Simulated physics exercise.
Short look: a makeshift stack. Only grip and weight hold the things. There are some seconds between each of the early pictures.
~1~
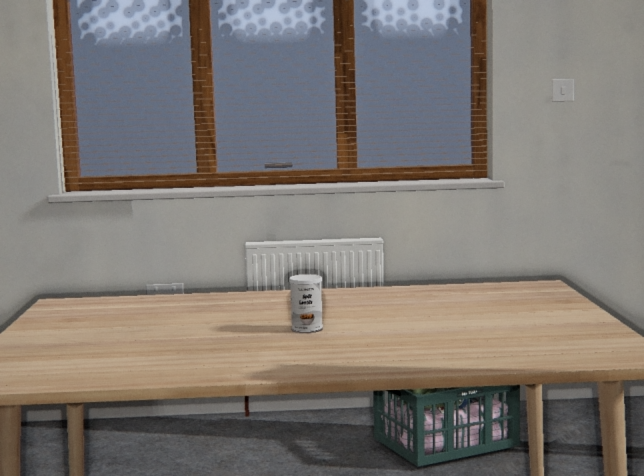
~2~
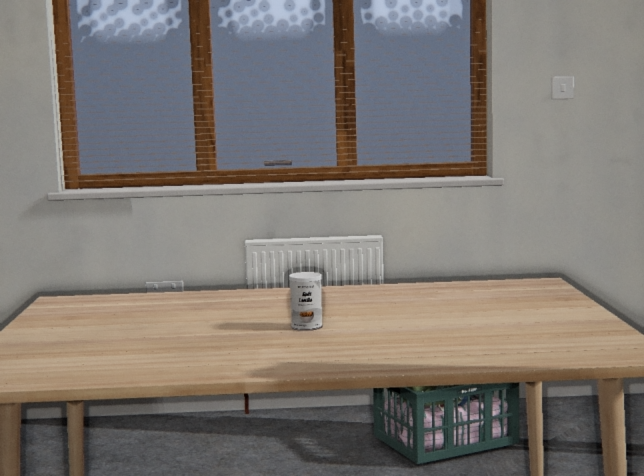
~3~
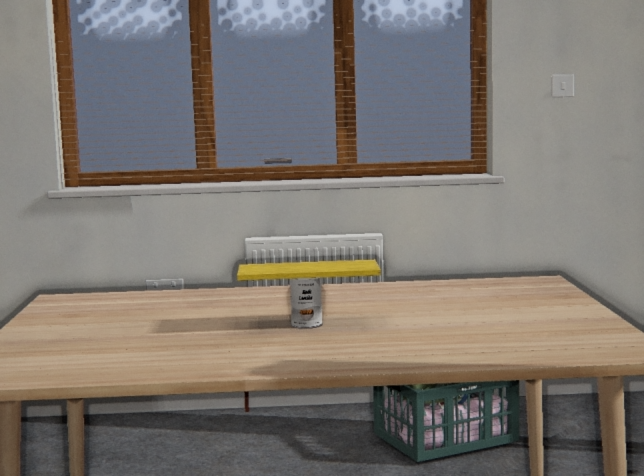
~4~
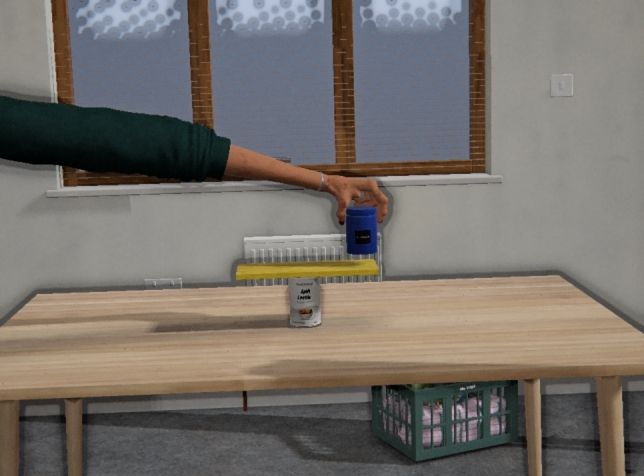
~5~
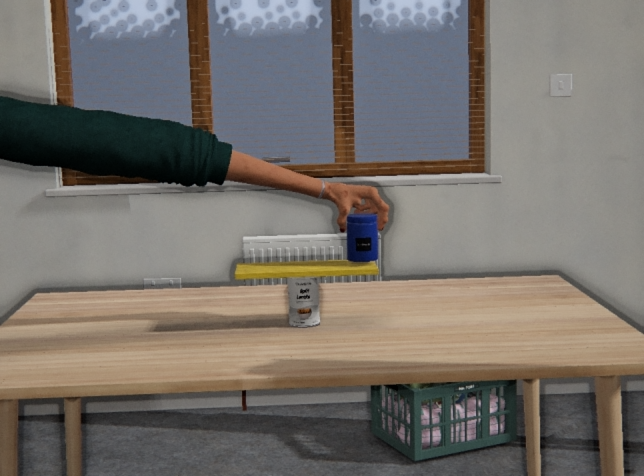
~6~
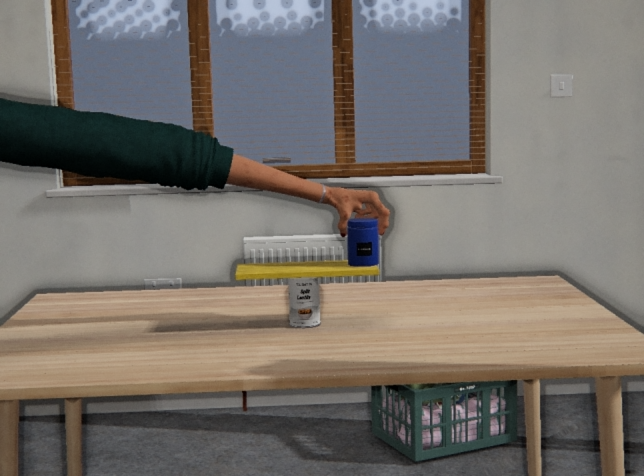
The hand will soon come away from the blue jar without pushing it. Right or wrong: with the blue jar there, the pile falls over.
Right, it falls over.
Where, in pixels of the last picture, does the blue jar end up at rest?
End position: Approximately (421, 305).
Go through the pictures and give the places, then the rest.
The last thing is not in view yet, in the first frame.
The last thing is not in view yet, in the second frame.
The last thing is not in view yet; yellow board (308, 270), in the third frame.
Coming down; blue jar (362, 230); yellow board (307, 269), in the fourth frame.
Coming down; blue jar (362, 237); yellow board (306, 269), in the fifth frame.
Set down, still held; blue jar (363, 242); yellow board (307, 269), in the sixth frame.
Then, 0.30 s later than the last frame, blue jar now fallen; yellow board tilted by 43°.
Then, 0.50 s later than the last frame, yellow board tilted by 48°.
When it is over, fallen, blue jar and yellow board; white tin as before. End places, in pixels of the last picture, blue jar near (420, 305). The stack comes apart.
